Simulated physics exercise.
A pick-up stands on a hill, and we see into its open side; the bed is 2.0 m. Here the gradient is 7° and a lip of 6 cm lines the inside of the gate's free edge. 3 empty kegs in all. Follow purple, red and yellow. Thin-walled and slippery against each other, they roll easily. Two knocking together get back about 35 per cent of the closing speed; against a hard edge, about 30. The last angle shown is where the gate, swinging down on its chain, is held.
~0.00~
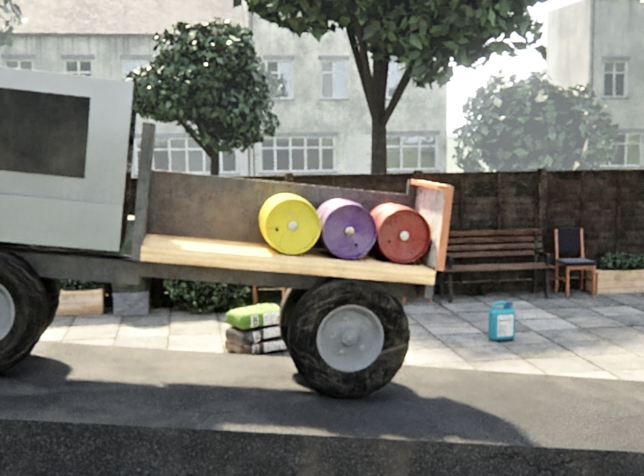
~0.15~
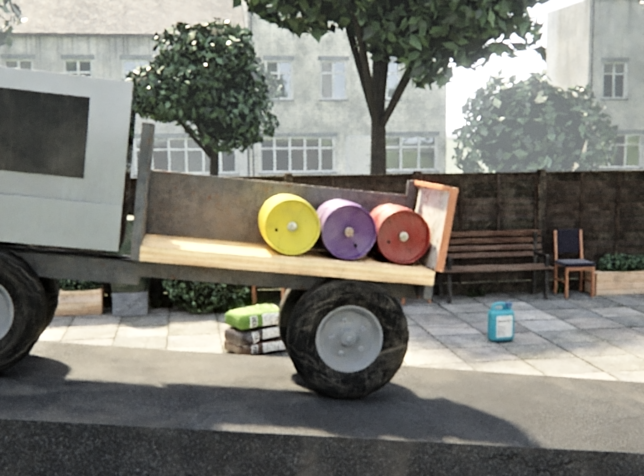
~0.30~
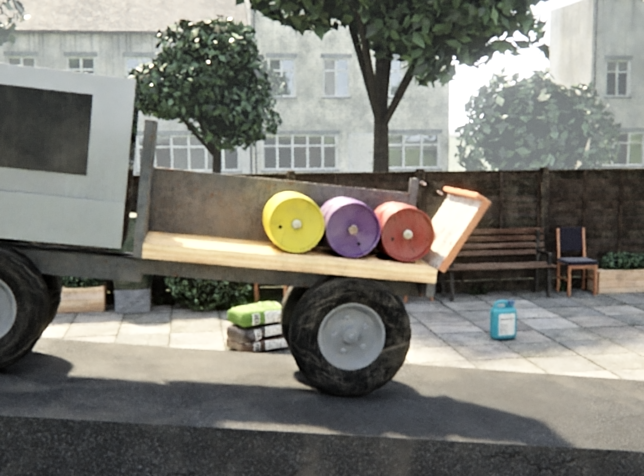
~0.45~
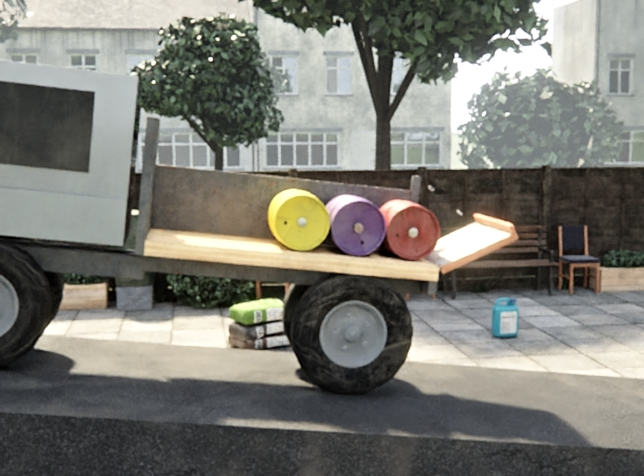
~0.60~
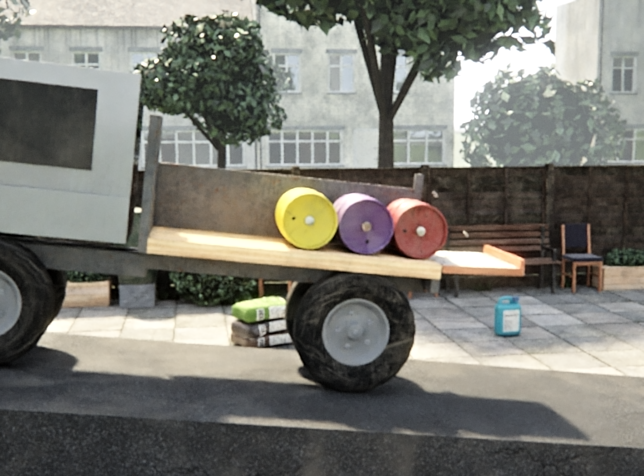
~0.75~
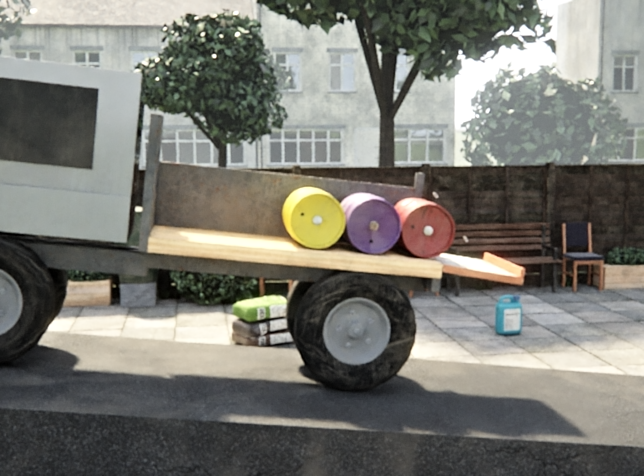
On a sloping street, a truck's tailgate swings down as three barrels roll slightly right.
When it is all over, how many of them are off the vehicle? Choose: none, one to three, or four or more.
Out of 3: One to three.
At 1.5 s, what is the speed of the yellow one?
Roughly 0.8 m/s.
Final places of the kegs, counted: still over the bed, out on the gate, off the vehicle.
Tally: 0; 0; 3.
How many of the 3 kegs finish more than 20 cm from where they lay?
Count: 3.
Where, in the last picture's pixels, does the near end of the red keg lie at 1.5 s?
That would be about (494, 242) in pixels.
By 1.5 s, purple is on the bed, 5 cm short of the hinge, rolling right; red is on the gate, 40 cm past the hinge, rolling right; yellow is on the bed, 45 cm short of the hinge, rolling right; 0 out so far.
By 2.3 s, purple is on the gate, 55 cm past the hinge, rolling right; red is dropping off the gate; yellow is on the gate, 15 cm past the hinge, rolling right; 1 out so far.
By 3.2 s, purple is off the vehicle; red is off the vehicle; yellow is dropping off the gate; 3 out so far.
Finally (5.1 s), purple is out on the ground; red is out on the ground; yellow is off the vehicle; 3 out so far.
